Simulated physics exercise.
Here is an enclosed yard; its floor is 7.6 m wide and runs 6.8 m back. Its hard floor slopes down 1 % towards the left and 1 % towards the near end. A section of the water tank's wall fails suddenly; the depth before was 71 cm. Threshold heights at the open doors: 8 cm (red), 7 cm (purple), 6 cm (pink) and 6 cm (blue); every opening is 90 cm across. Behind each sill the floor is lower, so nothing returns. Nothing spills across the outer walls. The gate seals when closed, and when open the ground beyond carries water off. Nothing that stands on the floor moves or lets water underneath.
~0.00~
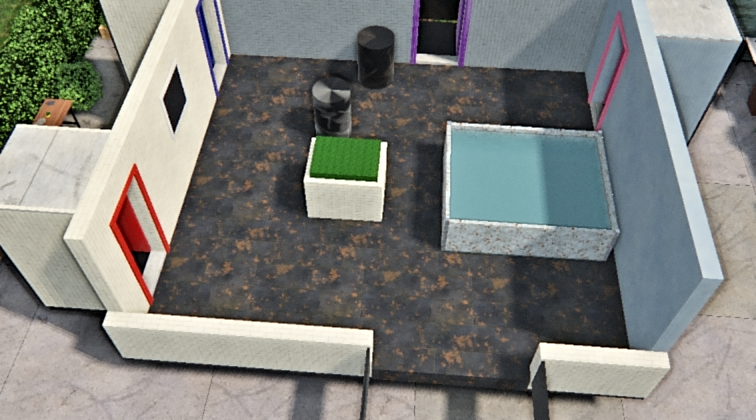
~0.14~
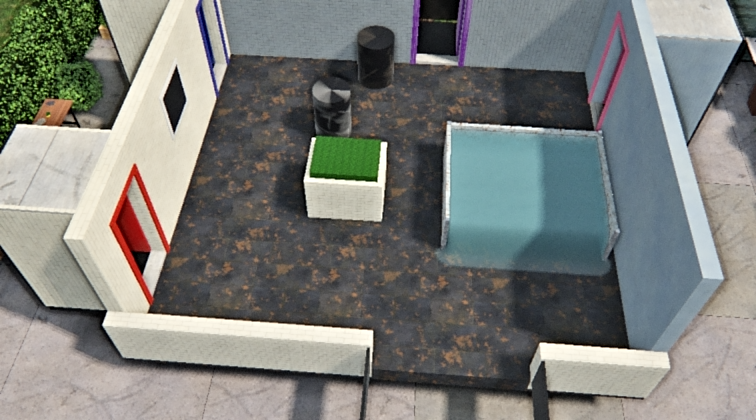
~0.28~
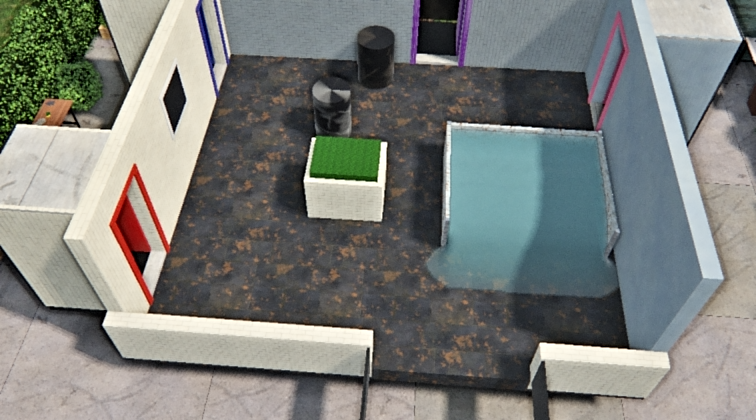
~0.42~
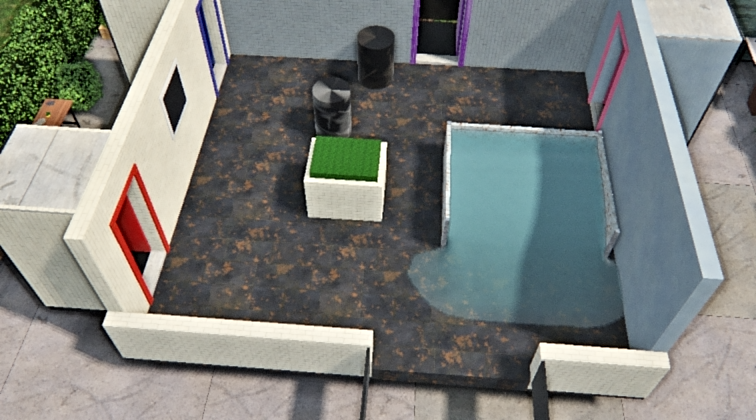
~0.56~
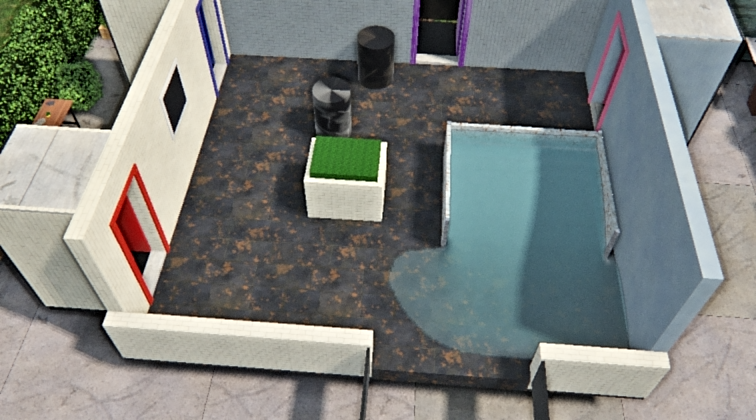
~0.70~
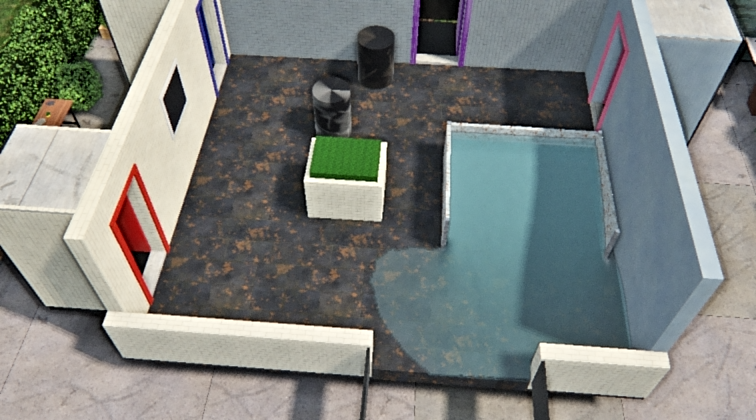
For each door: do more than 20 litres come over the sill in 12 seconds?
Door by door: At the red door it exceeds the limit; at the purple door it does not reach the limit; at the pink door it keeps below the limit; at the blue door it keeps below the limit.
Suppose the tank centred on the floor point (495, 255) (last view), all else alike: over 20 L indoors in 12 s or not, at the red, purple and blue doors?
Then: Red under, purple under, blue below.
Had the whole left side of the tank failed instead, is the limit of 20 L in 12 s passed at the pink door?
Against that limit: Pink not over.
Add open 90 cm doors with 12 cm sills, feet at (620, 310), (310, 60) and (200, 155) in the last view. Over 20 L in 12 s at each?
In that order: Above, below, under.
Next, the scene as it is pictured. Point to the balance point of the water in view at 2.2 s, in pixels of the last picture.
Near (526, 271).
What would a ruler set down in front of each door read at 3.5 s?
Depths in cm: Red 3, purple 0, pink 1, blue 0.
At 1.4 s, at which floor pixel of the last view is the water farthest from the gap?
Around (312, 350).
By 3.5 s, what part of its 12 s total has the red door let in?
About 0 per cent.
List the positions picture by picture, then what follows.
Still water, 71 cm deep, in the water tank at (527, 177), in the first picture.
Water pours out at (525, 245) and has run 1.4 m, to (440, 251); typically 9 cm deep outside, 71 cm at the water tank's back, in the second picture.
The front is at (432, 266), 1.6 m from the gap at (525, 245); 1.8 m2 of floor is under water; 71 cm left at the back of the water tank, in the third picture.
The front is at (417, 277), 1.9 m from the gap at (525, 246); 3.7 m2 of floor is under water; 70 cm left at the back of the water tank, in the fourth picture.
The front is at (405, 301), 2.2 m from the gap at (525, 246); 5.8 m2 of floor is under water; 64 cm left at the back of the water tank, in the fifth picture.
Water pours out at (525, 247) and has run 2.7 m, to a hidden place; typically 10 cm deep outside, 60 cm at the water tank's back, in the sixth picture.
After 1.4 s water covers 20 % of the floor and is deepest (57 cm) near (620, 372); red door not reached, purple door not reached, pink door not reached, blue door not reached.
After 2.2 s water covers 20 % of the floor and is deepest (45 cm) near (584, 369); red door not reached, purple door not reached, pink door not reached, blue door not reached.
After 3.5 s water covers 30 % of the floor and is deepest (24 cm) near (596, 370); red door 3 cm at the sill, 0 L in, purple door not reached, pink door not reached, blue door not reached.
After 7.0 s water covers 50 % of the floor and is deepest (18 cm) near (140, 337); red door 16 cm at the sill, 66 L in, purple door 1 cm at the sill, 0 L in, pink door 1 cm at the sill, 0 L in, blue door not reached.
After 12.0 s water covers 65 % of the floor and is deepest (8 cm) near (140, 337); red door 7 cm at the sill, 102 L in, purple door 0 cm at the sill, 0 L in, pink door 1 cm at the sill, 0 L in, blue door 6 cm at the sill, 1 L in.
